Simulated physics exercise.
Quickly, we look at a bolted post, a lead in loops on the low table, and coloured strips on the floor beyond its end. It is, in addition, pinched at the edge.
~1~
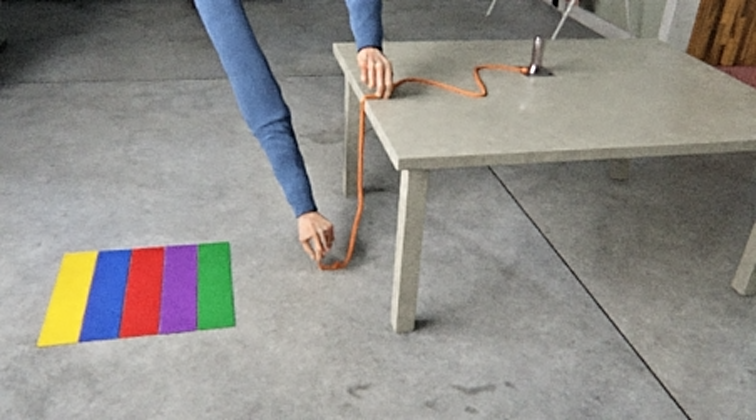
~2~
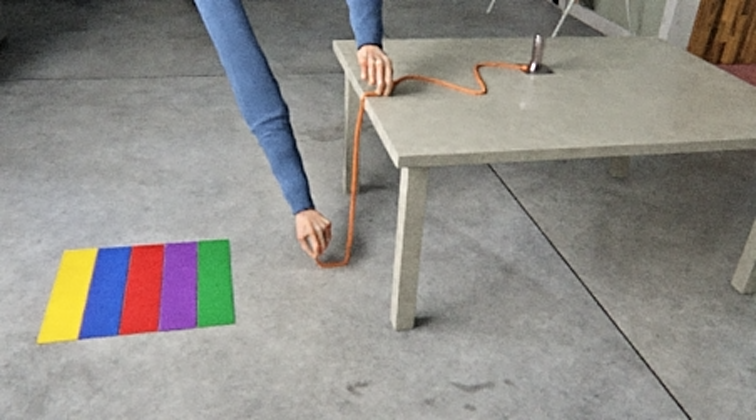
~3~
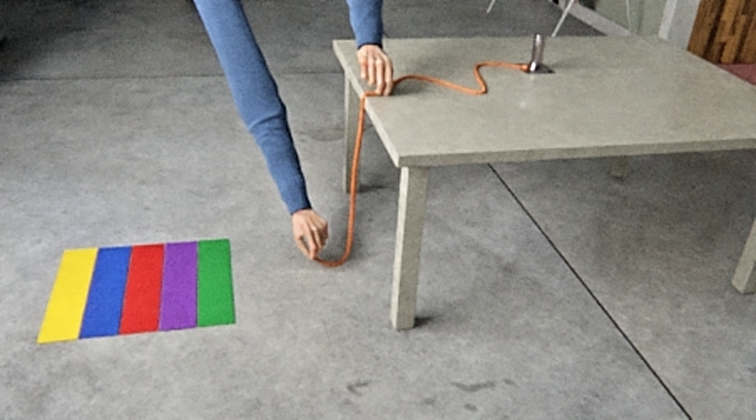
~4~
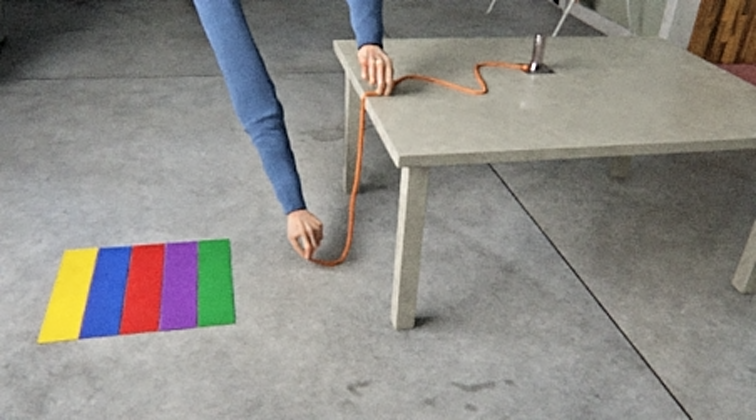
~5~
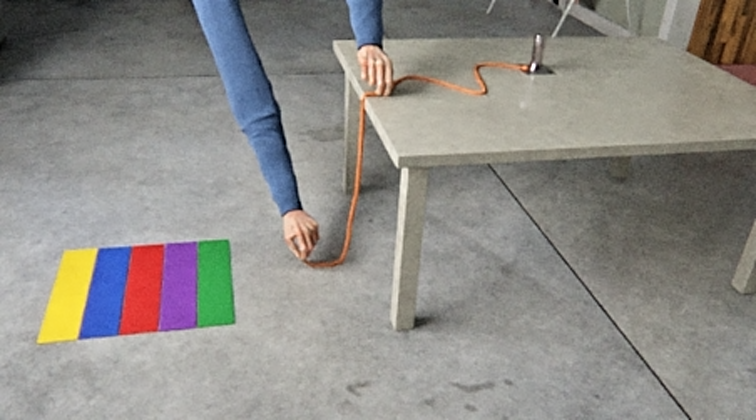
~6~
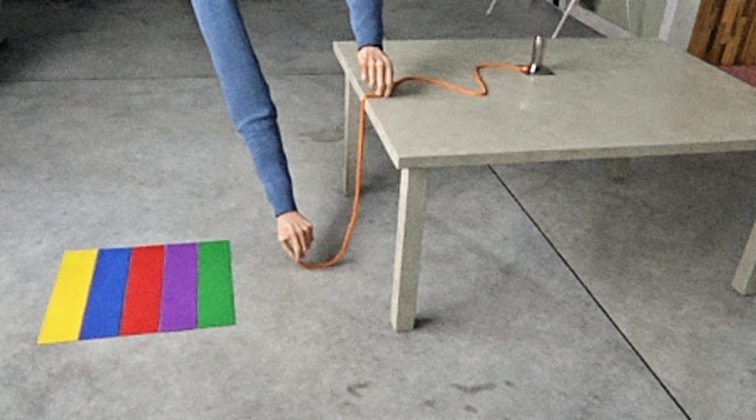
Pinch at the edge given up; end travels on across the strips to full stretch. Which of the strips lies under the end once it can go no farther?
The yellow one.
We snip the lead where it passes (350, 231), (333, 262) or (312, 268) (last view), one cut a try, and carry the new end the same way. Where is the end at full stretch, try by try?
Roughly (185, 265), (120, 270), (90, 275).
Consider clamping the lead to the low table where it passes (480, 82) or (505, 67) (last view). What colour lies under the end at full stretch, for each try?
Blue; yellow.
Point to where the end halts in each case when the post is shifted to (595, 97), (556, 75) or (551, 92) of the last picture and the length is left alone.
Near (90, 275); near (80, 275); near (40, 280).
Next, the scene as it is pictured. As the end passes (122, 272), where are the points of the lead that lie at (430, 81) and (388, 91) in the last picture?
You'll find them at about (360, 97) and about (333, 160).
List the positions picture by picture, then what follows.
End (317, 258); green (216, 311); purple (179, 314); red (141, 318); blue (102, 321); yellow (62, 325), in the first picture.
End (314, 256); lead through (491, 65) (484, 87) (426, 79) (377, 94) (355, 170) (350, 240), in the second picture.
End (310, 255), in the third picture.
End (306, 256); lead through (492, 64) (484, 87) (426, 79) (377, 94) (359, 169) (350, 240), in the fourth picture.
End (301, 257), in the fifth picture.
End (296, 258); lead through (491, 66) (484, 88) (426, 80) (377, 95) (360, 171) (346, 241), in the sixth picture.
A little later, end near (122, 272); over blue.
Next, end near (83, 275); over yellow.
When it is tight, end near (60, 277); over yellow. The yellow one.
